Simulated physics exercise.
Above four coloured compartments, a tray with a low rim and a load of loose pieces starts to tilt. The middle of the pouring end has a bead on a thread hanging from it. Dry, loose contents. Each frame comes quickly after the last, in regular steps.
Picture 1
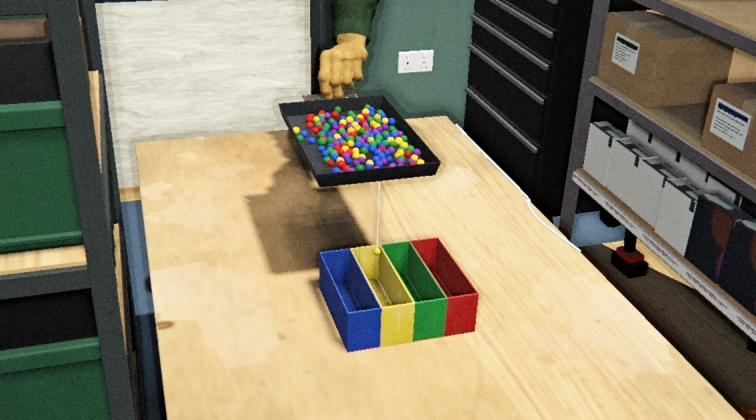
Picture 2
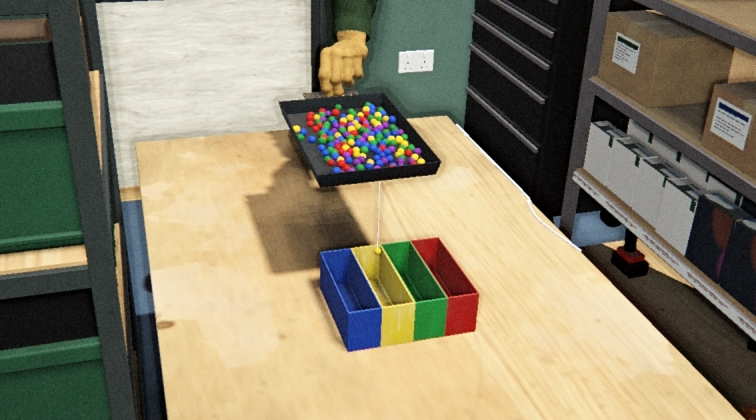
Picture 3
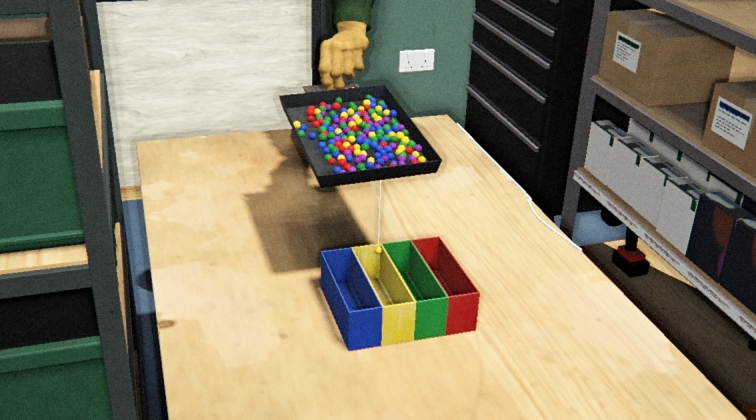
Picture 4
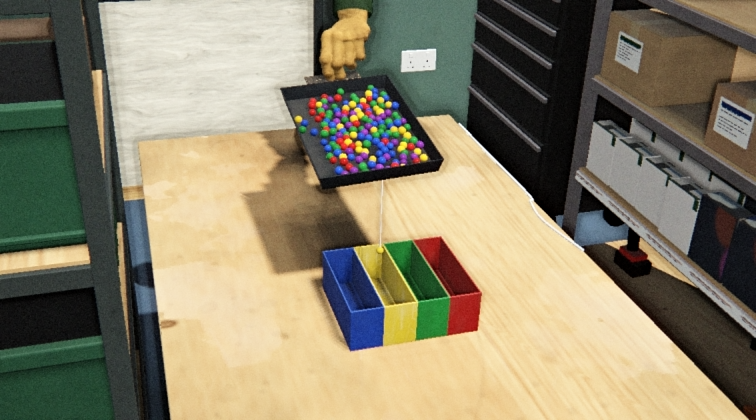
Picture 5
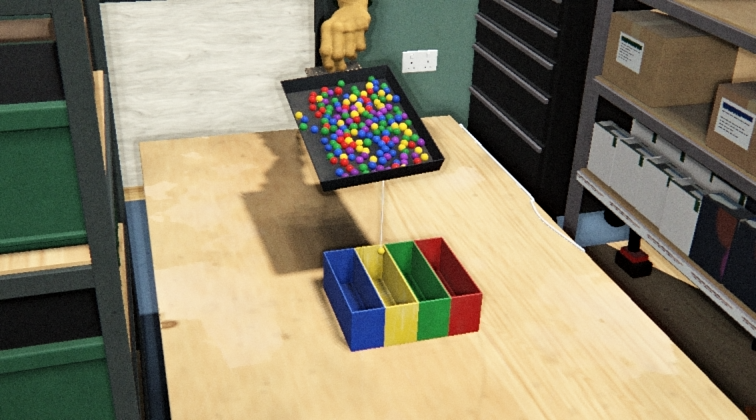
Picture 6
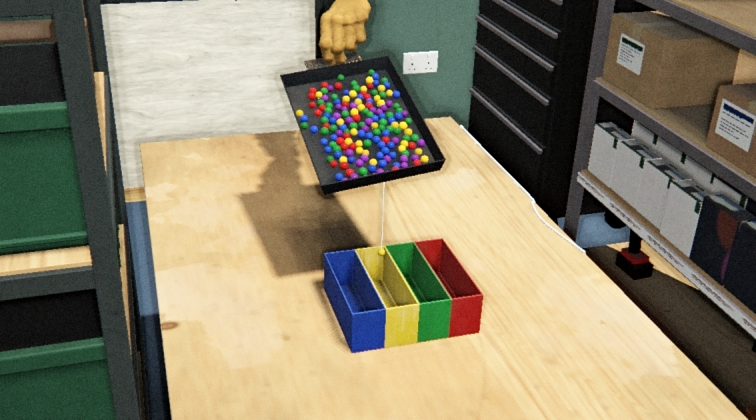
On a wooden workshop table, a gloved hand gradually tilting a black tray of colourful beads above blue, yellow, green and red compartments.
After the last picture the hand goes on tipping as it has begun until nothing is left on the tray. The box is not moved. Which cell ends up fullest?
The blue cell.
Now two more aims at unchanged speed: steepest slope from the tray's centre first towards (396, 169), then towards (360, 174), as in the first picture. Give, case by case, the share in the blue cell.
Roughly 0 percent first and 30 percent second.
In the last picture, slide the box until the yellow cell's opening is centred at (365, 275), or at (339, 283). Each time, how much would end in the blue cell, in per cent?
Roughly 60% the first time and 30% the second time.
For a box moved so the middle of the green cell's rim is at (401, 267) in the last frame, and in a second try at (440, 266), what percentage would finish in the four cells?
70 %, 10 %.
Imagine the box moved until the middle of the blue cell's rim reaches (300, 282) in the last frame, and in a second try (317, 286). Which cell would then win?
So it would be the yellow one first and the cell in blue after that.
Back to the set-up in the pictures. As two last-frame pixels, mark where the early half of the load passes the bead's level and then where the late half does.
At (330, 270) for the first part, then at (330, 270) for the others.
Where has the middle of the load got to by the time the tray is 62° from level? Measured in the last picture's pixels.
The load is centred around (348, 171).
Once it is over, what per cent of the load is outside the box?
60 per cent.
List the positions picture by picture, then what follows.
The first picture shows corners of the pouring end at (320, 173) and (436, 161), level; middle of the load at (358, 140), round plastic beads; bead on its thread at (377, 251); blue cell at (364, 326); yellow cell at (397, 321); green cell at (430, 316); red cell at (461, 311).
The second picture shows corners of the pouring end at (320, 173) and (436, 160), level; middle of the load at (359, 138).
The third picture shows corners of the pouring end at (321, 174) and (437, 159), tipped barely, lowest at the left corner; middle of the load at (360, 134).
The fourth picture shows corners of the pouring end at (323, 176) and (439, 158), tipped a little, lowest at the left corner; middle of the load at (361, 130).
The fifth picture shows corners of the pouring end at (323, 179) and (440, 157), tipped a little, lowest at the left corner; middle of the load at (362, 126).
The sixth picture shows corners of the pouring end at (324, 182) and (441, 158), tipped clearly, lowest at the left corner; middle of the load at (362, 125), all on the move; blue cell at (369, 327); yellow cell at (402, 322); green cell at (434, 317); red cell at (466, 312).
Soon after the last picture, tray tipped steeply; most on the tray; a stray few in the blue cell; a small part falling or outside the box.
A little later, tray tipped past a quarter turn; a small part on the tray; about a quarter in the blue cell; a small part in the yellow cell; a stray few in the green cell; about two thirds falling or outside the box.
Later still, tray tipped past a quarter turn; about a third in the blue cell; a small part in the yellow cell; a stray few in the green cell; about two thirds falling or outside the box.
By the end, tray tipped past a quarter turn; about a third in the blue cell; a small part in the yellow cell; a stray few in the green cell; none in the red cell; about two thirds outside the box.
